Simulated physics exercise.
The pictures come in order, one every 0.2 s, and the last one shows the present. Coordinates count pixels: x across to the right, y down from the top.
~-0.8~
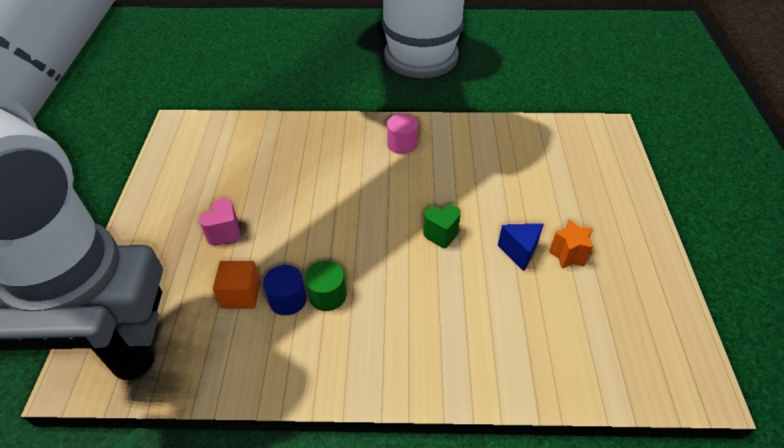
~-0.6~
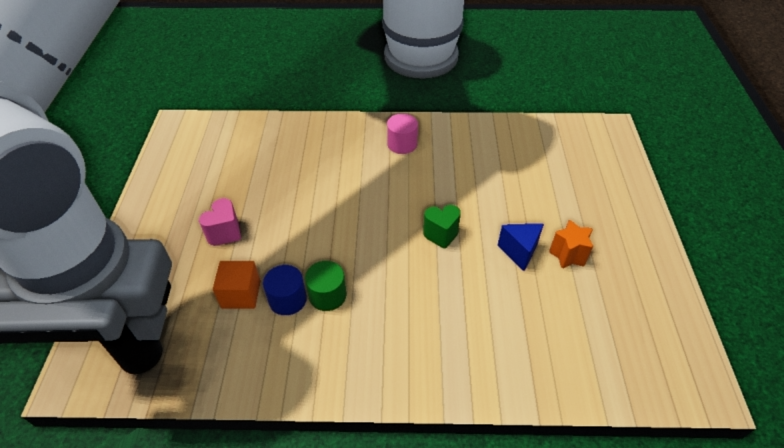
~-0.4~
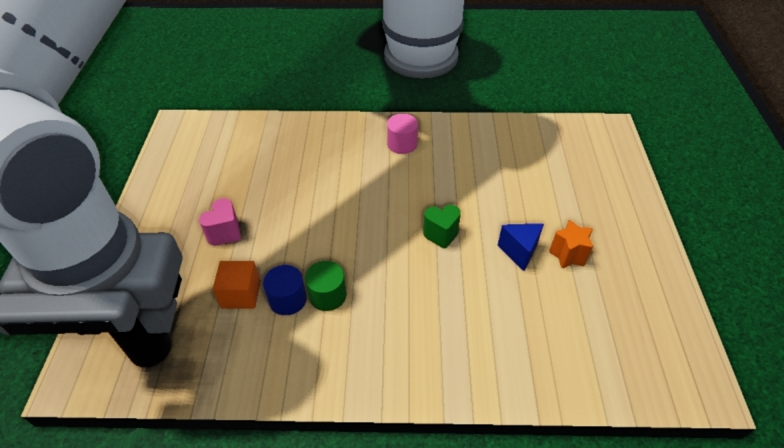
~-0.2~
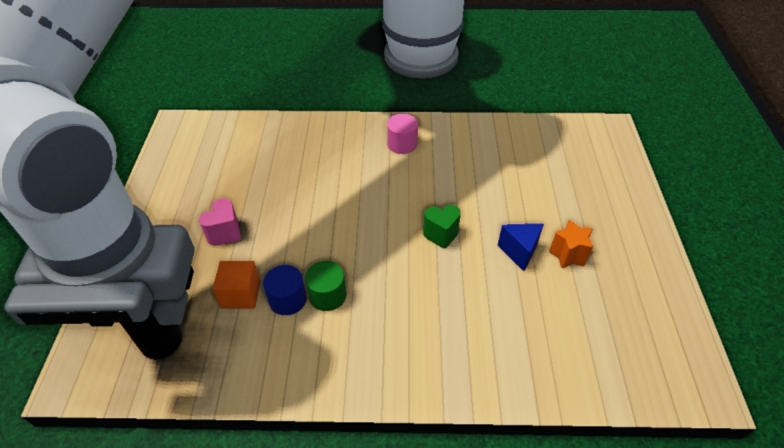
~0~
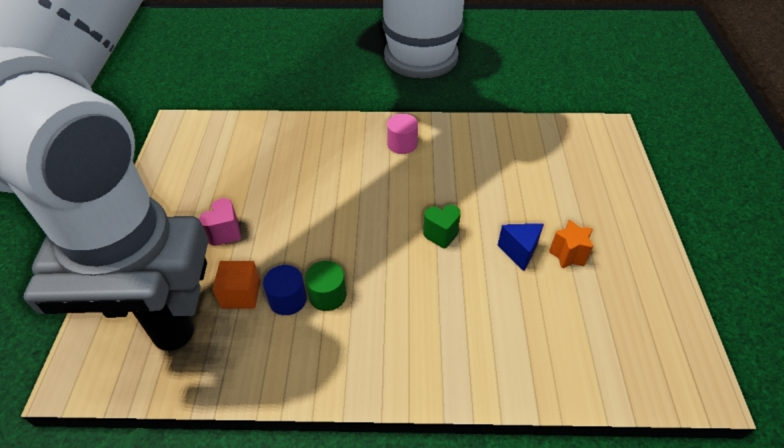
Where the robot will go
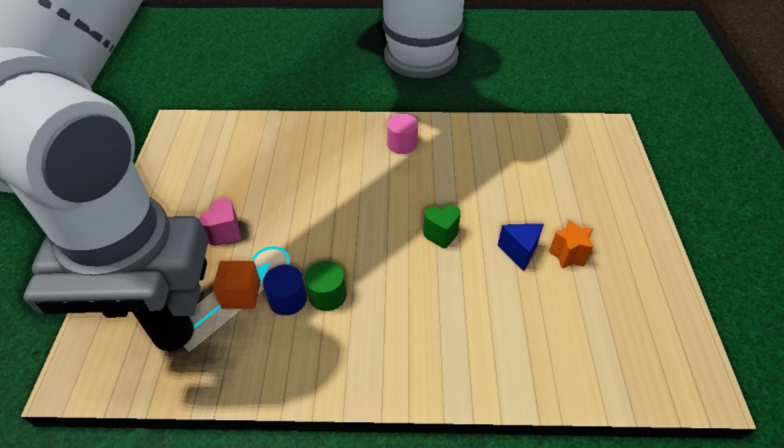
A gray robotic arm at the left moves its dark lower end slightly right and upward over a wooden board, nearing an orange block beside blue and green cylinders, while all the colored blocks stay still.
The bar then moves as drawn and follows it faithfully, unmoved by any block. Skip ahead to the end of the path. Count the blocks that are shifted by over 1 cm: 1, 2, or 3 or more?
That makes 1 block.
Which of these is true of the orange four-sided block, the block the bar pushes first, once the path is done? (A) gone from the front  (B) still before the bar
(B)
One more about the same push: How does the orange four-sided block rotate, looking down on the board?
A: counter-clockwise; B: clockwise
I'll go with B - clockwise.
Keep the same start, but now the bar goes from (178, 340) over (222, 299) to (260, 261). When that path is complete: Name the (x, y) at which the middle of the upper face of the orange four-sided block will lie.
That would be at about pixel (288, 246).
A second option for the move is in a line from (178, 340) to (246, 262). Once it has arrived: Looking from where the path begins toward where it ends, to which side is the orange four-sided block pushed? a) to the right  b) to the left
The correct letter is a.
The drawn path runs straight from (178, 340) to (270, 262).
On the path given first. One third of the way, bar (208, 306); orange four-sided block (242, 269).
Two thirds of the way, bar (241, 279); orange four-sided block (272, 250), turned 40° clockwise; blue cylinder (286, 279).
At the end, bar (268, 255); pink heart block not moved; orange four-sided block (301, 236), turned 85° clockwise; blue cylinder (286, 279).
